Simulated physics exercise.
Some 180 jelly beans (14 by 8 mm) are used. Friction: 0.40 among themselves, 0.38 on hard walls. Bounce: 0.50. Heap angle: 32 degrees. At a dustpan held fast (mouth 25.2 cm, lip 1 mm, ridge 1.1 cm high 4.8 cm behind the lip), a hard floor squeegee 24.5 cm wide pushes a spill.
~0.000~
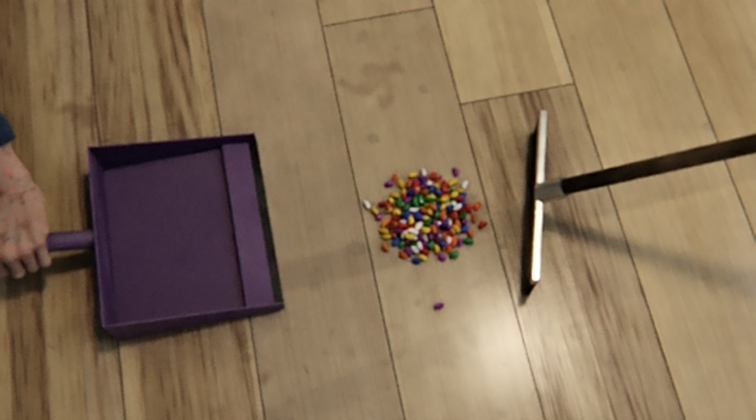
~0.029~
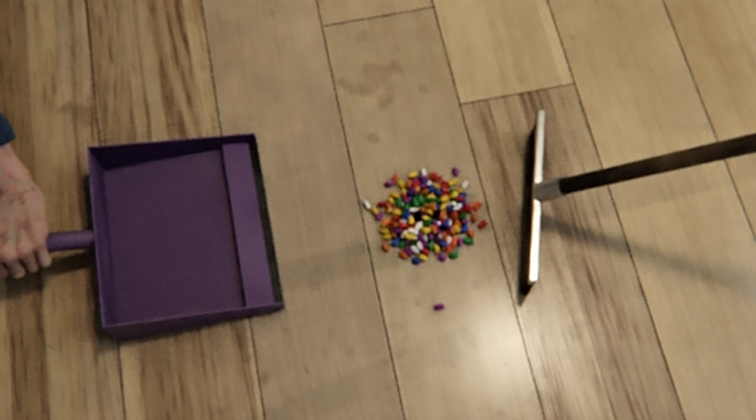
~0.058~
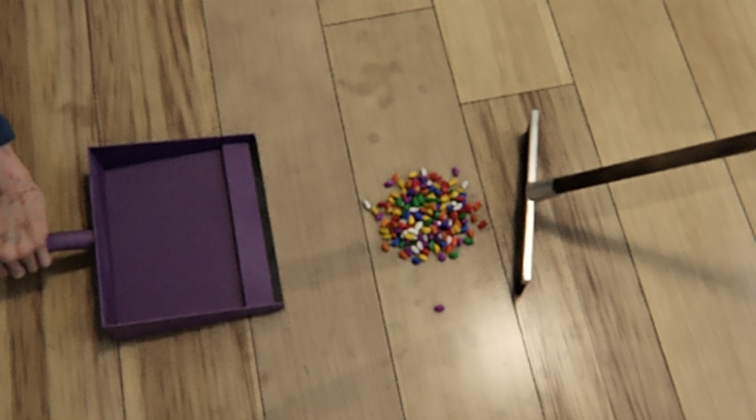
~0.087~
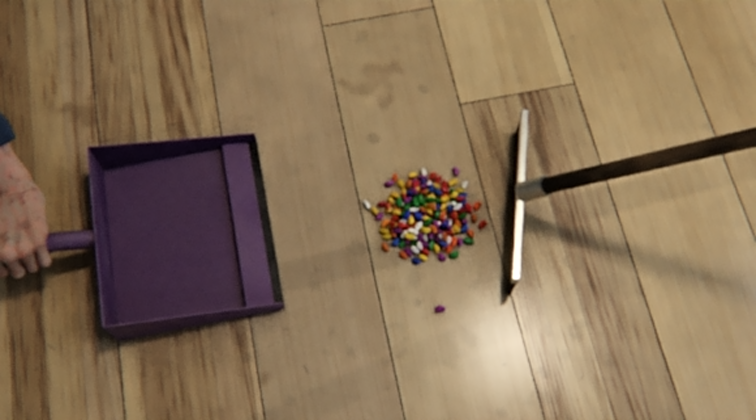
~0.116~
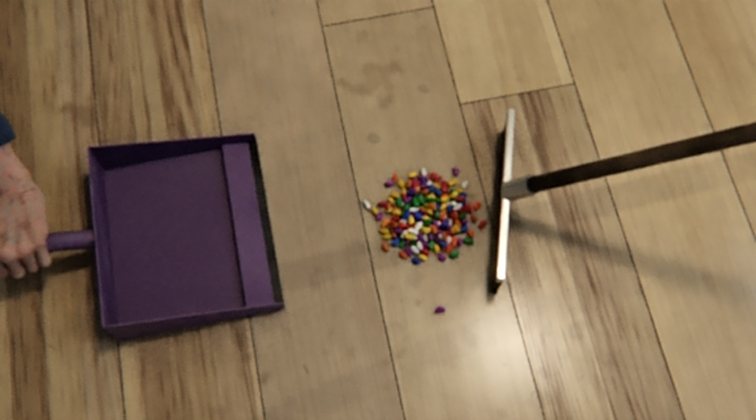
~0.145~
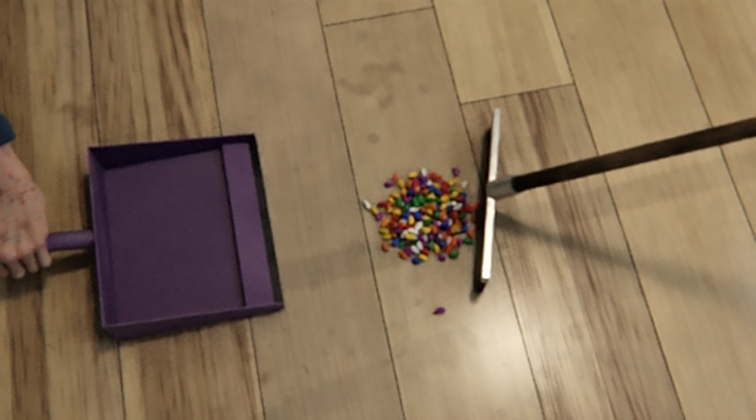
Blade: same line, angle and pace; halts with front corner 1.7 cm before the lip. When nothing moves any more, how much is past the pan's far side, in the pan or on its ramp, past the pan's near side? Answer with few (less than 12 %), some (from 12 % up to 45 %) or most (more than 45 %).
Far side - few; pan - some; near side - few.
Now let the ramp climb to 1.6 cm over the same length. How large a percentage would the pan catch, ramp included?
25 %.
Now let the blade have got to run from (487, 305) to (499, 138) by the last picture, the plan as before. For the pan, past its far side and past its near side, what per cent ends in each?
Pan 5; far 0; near 10.
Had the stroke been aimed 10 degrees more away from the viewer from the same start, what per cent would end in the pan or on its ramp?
Then about 30 per cent.
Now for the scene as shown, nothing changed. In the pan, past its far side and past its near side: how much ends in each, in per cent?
Far: 5; pan: 30; near: 0 (percent).
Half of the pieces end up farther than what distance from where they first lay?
About 22 cm.
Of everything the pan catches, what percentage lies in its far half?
Around 70 in a hundred.
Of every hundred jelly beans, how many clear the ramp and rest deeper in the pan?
About 5 per cent.
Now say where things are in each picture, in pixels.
The first frame shows blade from (534, 280) to (542, 117), moved 0.0 cm, 0 of the pieces shifted so far; middle of the pieces at (426, 215); pan at (176, 239).
The second frame shows blade from (532, 280) to (540, 117), moved 0.3 cm, 0 of the pieces shifted so far; middle of the pieces at (426, 215).
The third frame shows blade from (526, 280) to (534, 117), moved 1.1 cm, 0 of the pieces shifted so far; middle of the pieces at (426, 215).
The fourth frame shows blade from (515, 279) to (524, 116), moved 2.5 cm, 1 of the pieces shifted so far; middle of the pieces at (426, 215).
The fifth frame shows blade from (500, 279) to (510, 116), moved 4.4 cm, 1 of the pieces shifted so far; middle of the pieces at (426, 215).
The sixth frame shows blade from (485, 278) to (496, 115), moved 6.3 cm, 2 of the pieces shifted so far; middle of the pieces at (426, 215); pan at (176, 239). Its pace works out near 0.67 m/s, heading 14 degrees away from the viewer's side.
After 0.34 s, middle of the blade 17 cm from the lip; 0 % over the lip, far side 0 %, near side 0 %.
After 0.46 s, middle of the blade 9 cm from the lip; 0 % over the lip, far side 0 %, near side 0 %.
After 0.72 s, middle of the blade 5 cm from the lip; 30 % over the lip, far side 5 %, near side 0 %.
In the end, at 2.9 s, far side 5 %, pan 30 %, near side 0 %, in front of the lip or behind the blade 60 %.
